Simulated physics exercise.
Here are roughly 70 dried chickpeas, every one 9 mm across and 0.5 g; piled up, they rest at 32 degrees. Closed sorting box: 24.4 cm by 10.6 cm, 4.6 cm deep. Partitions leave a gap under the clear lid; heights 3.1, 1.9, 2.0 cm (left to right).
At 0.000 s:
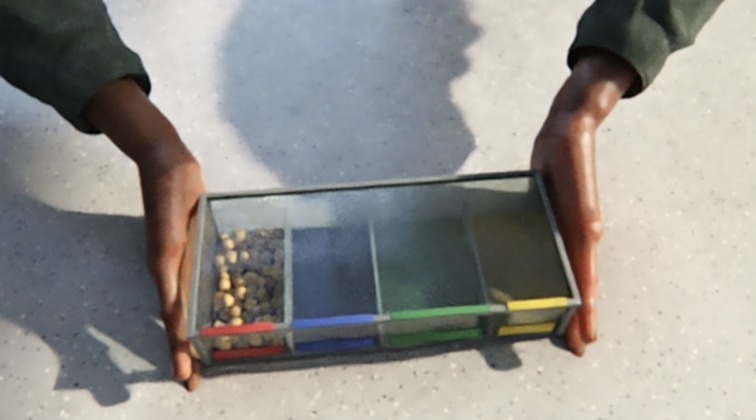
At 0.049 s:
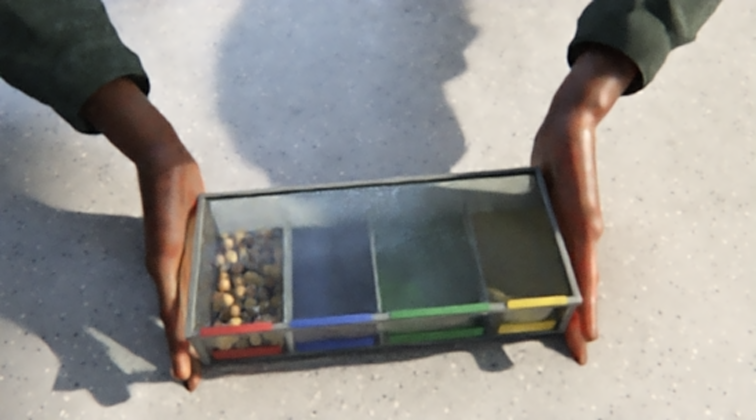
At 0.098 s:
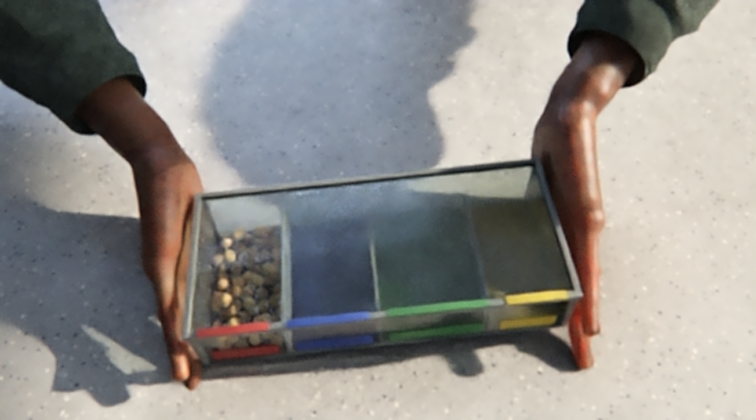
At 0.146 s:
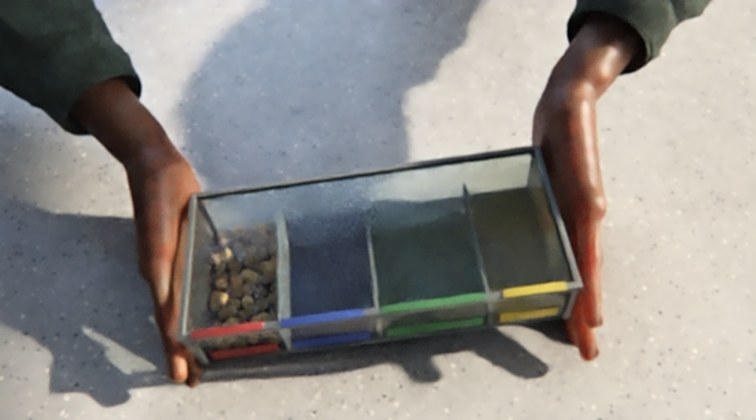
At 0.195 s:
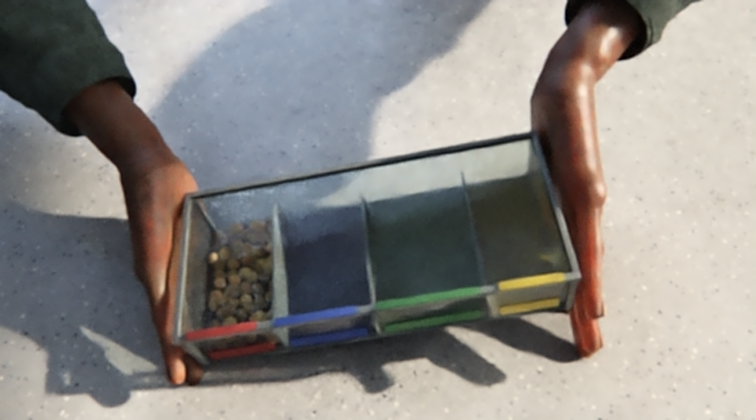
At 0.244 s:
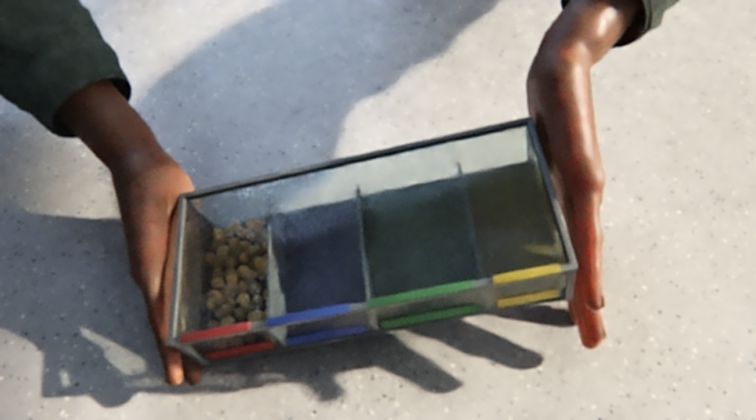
Two hands tilt a clear box of chickpeas, raising its right end above the left.
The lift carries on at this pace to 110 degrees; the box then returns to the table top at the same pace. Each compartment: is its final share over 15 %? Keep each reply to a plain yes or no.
Here goes: Red yes; blue no; green no; yellow no.
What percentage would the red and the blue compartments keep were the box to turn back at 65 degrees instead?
Red: 100; blue: 0 (per cent).
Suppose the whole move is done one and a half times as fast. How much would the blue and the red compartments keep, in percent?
Blue = 0 per cent, red = 100 per cent.
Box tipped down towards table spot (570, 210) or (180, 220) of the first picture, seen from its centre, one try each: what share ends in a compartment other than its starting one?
First try: Around 40 percent; second try: Around 0 percent.
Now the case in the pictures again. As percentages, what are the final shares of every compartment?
Red 100, blue 0, green 0, yellow 0.
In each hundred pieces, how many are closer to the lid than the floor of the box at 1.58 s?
I'd put it at some 50 percent.
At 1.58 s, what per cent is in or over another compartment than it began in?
Value: Close to 0 %.
Then, at 1.58 s, tilt 110 degrees; red 100 %.
After 2.47 s, tilt 51 degrees; red 100 %.
After 3.36 s, tilt 0 degrees; red 100 %.
By 3.9 s all is still; red 100 %, blue 0 %, green 0 %, yellow 0 %.
